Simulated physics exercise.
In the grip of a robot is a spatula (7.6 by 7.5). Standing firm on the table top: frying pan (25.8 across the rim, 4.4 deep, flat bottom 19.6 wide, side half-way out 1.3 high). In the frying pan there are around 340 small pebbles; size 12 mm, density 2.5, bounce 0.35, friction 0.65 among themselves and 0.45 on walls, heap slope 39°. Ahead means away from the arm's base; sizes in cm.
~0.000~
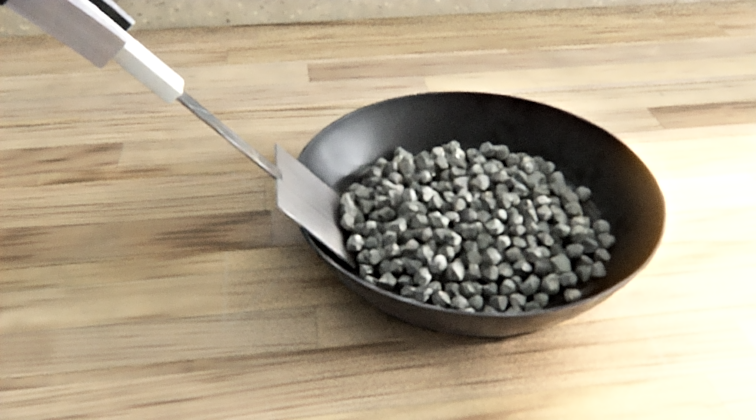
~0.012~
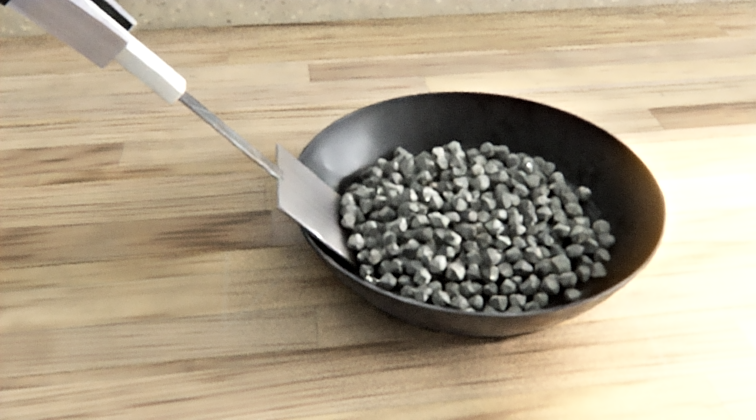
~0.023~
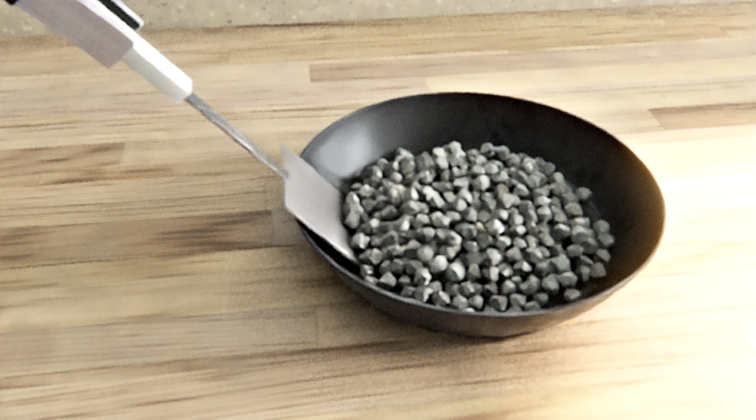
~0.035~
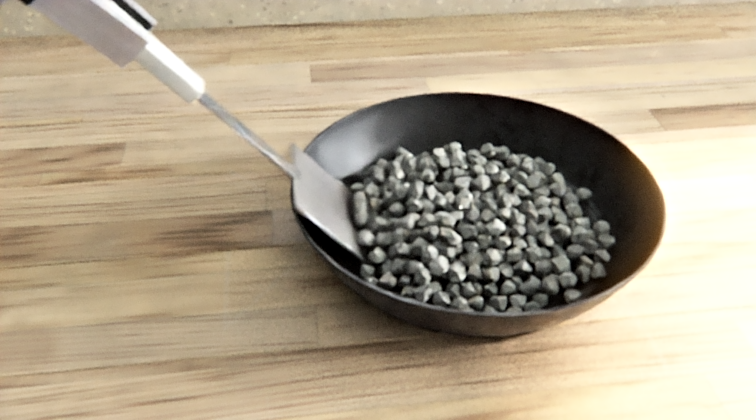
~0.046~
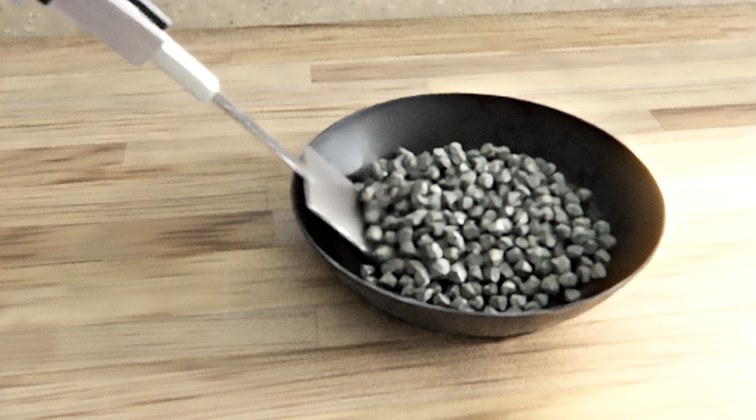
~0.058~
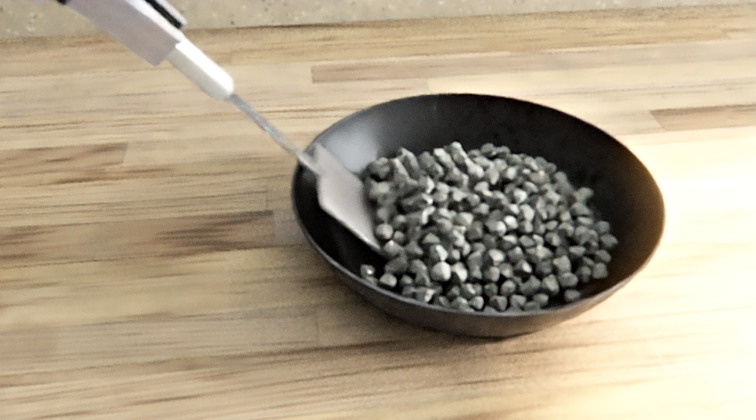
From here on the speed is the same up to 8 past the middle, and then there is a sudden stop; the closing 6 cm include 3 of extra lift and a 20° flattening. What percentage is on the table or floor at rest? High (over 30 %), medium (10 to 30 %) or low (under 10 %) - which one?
Low, under 10 %.
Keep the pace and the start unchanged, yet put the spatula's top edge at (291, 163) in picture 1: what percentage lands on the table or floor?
5 percent or thereabouts.
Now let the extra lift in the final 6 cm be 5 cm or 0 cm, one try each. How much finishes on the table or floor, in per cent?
Close to 10 and 5 percent respectively.
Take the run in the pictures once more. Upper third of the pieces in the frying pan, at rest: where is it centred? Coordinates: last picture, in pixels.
Pixel position: Approx. (597, 189).
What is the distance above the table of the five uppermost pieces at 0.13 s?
Somewhere around 4 centimetres high.
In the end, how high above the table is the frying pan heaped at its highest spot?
Some 6.0 cm above the table.
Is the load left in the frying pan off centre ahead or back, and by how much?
4.5 cm ahead.
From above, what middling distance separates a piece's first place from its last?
4 cm.
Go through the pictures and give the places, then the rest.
The first frame shows spatula top edge at (276, 173), sloping 50°; upper third of the load around (469, 208), from x 345 to 605, top at y 145; 340 in the frying pan.
The second frame shows spatula top edge at (277, 173), sloping 50°; upper third of the load around (469, 208), from x 350 to 605, top at y 145.
The third frame shows spatula top edge at (283, 173), sloping 50°; upper third of the load around (464, 208), from x 350 to 605, top at y 150.
The fourth frame shows spatula top edge at (293, 173), sloping 50°; upper third of the load around (461, 207), from x 360 to 605, top at y 150.
The fifth frame shows spatula top edge at (306, 173), sloping 50°; upper third of the load around (458, 205), from x 360 to 605, top at y 150.
The sixth frame shows spatula top edge at (319, 172), sloping 50°; upper third of the load around (465, 205), from x 360 to 610, top at y 150; 340 in the frying pan.
By 0.13 s, sloping 50°, highest piece 4 above the table; 340 in the frying pan.
By 0.20 s, sloping 43°, highest piece 5 above the table; 340 in the frying pan.
By 0.43 s, sloping 30°, highest piece 9 above the table; 327 in the frying pan, 13 on the table or floor.
By 1.48 s, sloping 30°, highest piece 5 above the table; 324 in the frying pan, 16 on the table or floor.
Final count, 324 in the frying pan, 16 on the table or floor. That is 5 % on the table or floor.
